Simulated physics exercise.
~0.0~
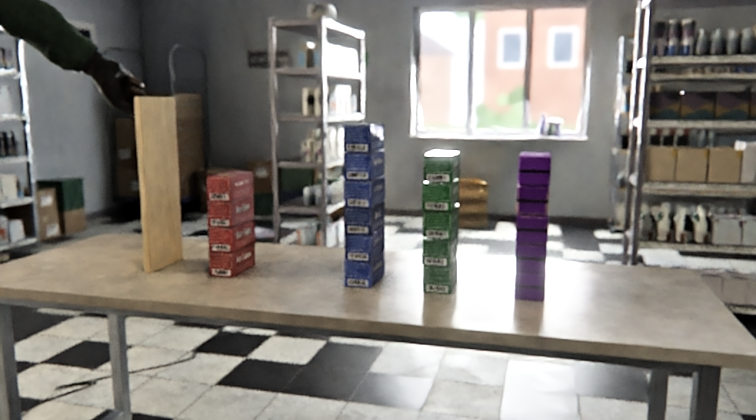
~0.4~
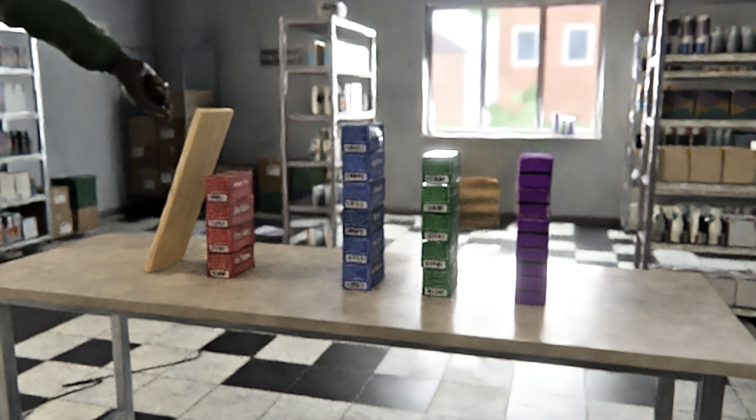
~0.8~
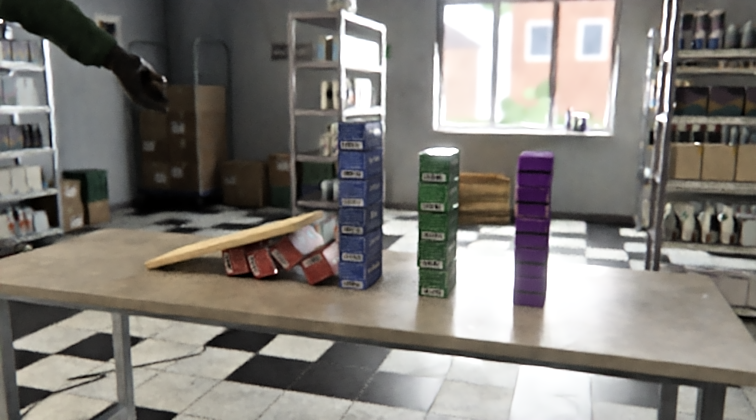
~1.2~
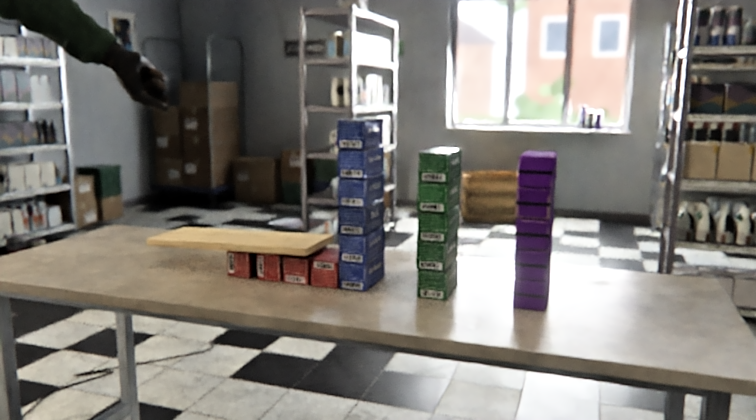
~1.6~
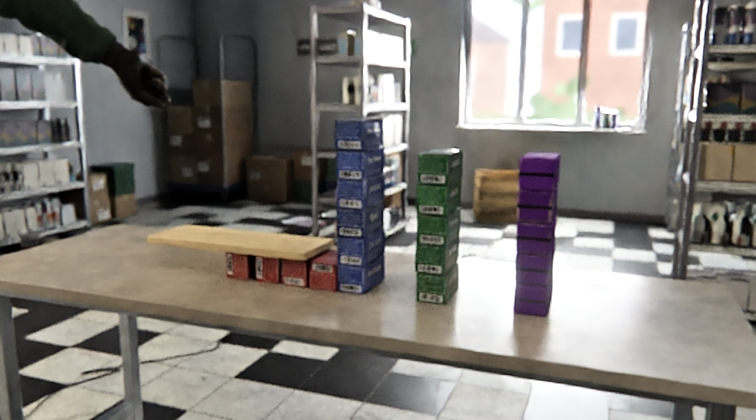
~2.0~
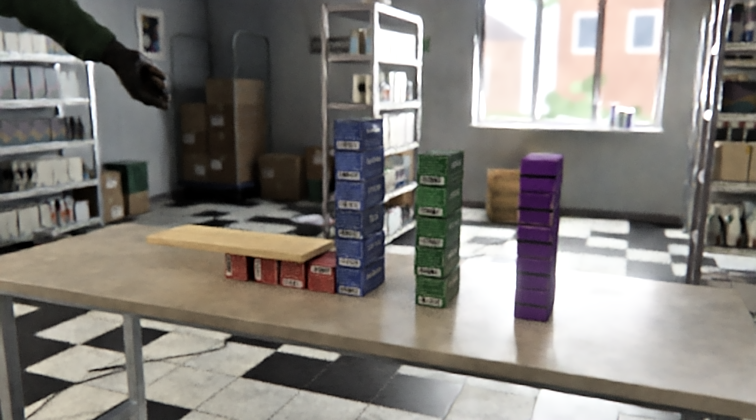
The clip shows a hand releasing a wooden board that tips right into a column of red packets, toppling them against the blue column; the board settles flat on top of the fallen red packets, while the blue, green and purple columns stay standing.
